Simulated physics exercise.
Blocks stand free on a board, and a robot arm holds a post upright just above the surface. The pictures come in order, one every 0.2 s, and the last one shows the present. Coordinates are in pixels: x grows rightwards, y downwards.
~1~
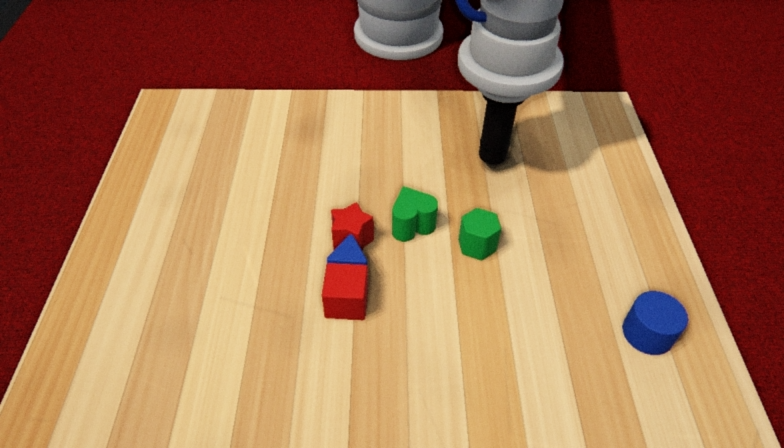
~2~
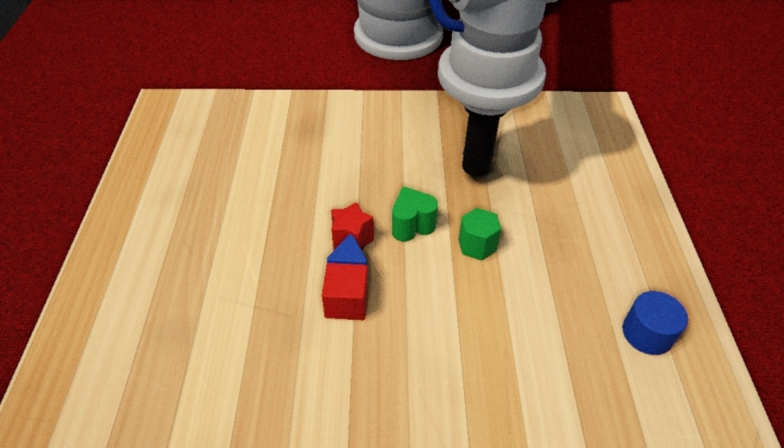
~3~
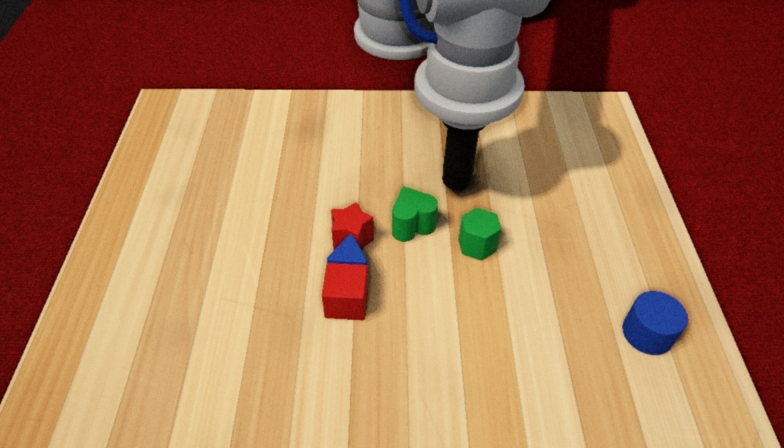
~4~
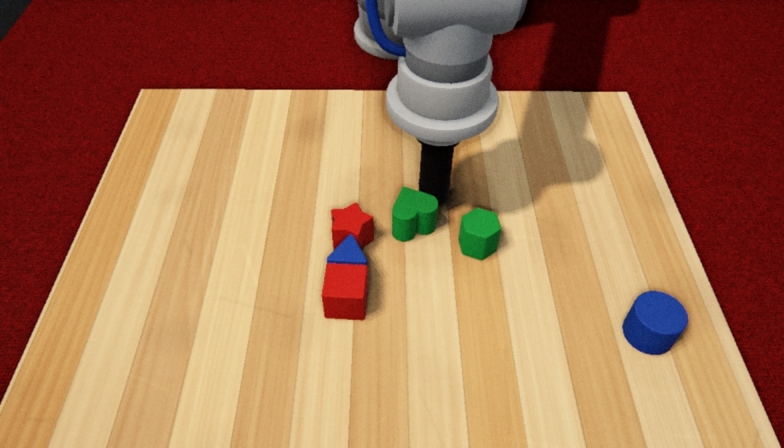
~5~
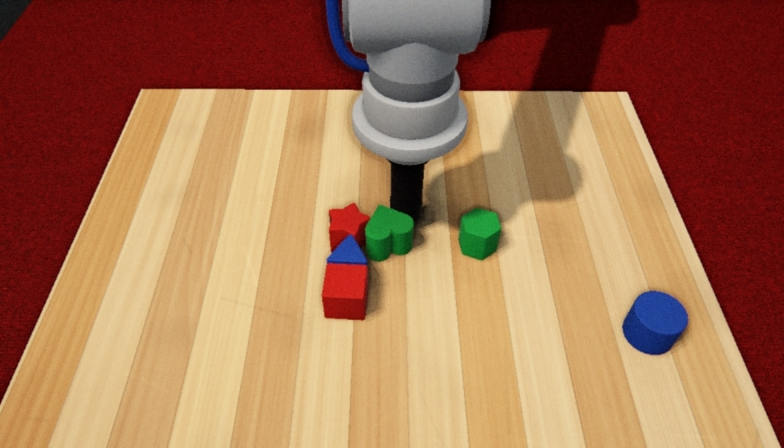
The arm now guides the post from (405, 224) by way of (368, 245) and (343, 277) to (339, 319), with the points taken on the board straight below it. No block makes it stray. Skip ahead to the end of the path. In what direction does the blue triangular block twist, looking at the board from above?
Clockwise, from overhead.
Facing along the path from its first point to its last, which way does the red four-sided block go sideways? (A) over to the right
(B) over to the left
Correct choice: B.
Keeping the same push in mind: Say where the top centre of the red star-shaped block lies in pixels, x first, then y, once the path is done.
The middle of its upper face should be somewhere near (317, 225).
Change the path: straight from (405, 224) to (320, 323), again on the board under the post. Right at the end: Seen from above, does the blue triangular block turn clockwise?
My answer is yes.
On the path given first. One third of the way, post (367, 235); red four-sided block (337, 293), turned 15° anticlockwise; red star-shaped block (328, 220), turned 20° clockwise; blue triangular block (327, 266), turned 15° anticlockwise; green heart block (361, 249), turned 20° anticlockwise.
Two thirds of the way, post (342, 268); red four-sided block (318, 335), turned 25° anticlockwise; red star-shaped block (317, 225), turned 65° clockwise; blue triangular block (302, 307), turned 25° anticlockwise; green heart block (336, 285), turned 25° anticlockwise.
At the end, post (338, 309); red four-sided block (302, 380), turned 35° anticlockwise; red star-shaped block (317, 225), turned 65° clockwise; blue triangular block (282, 331), turned 20° clockwise; green heart block (323, 329); green six-sided block unmoved.
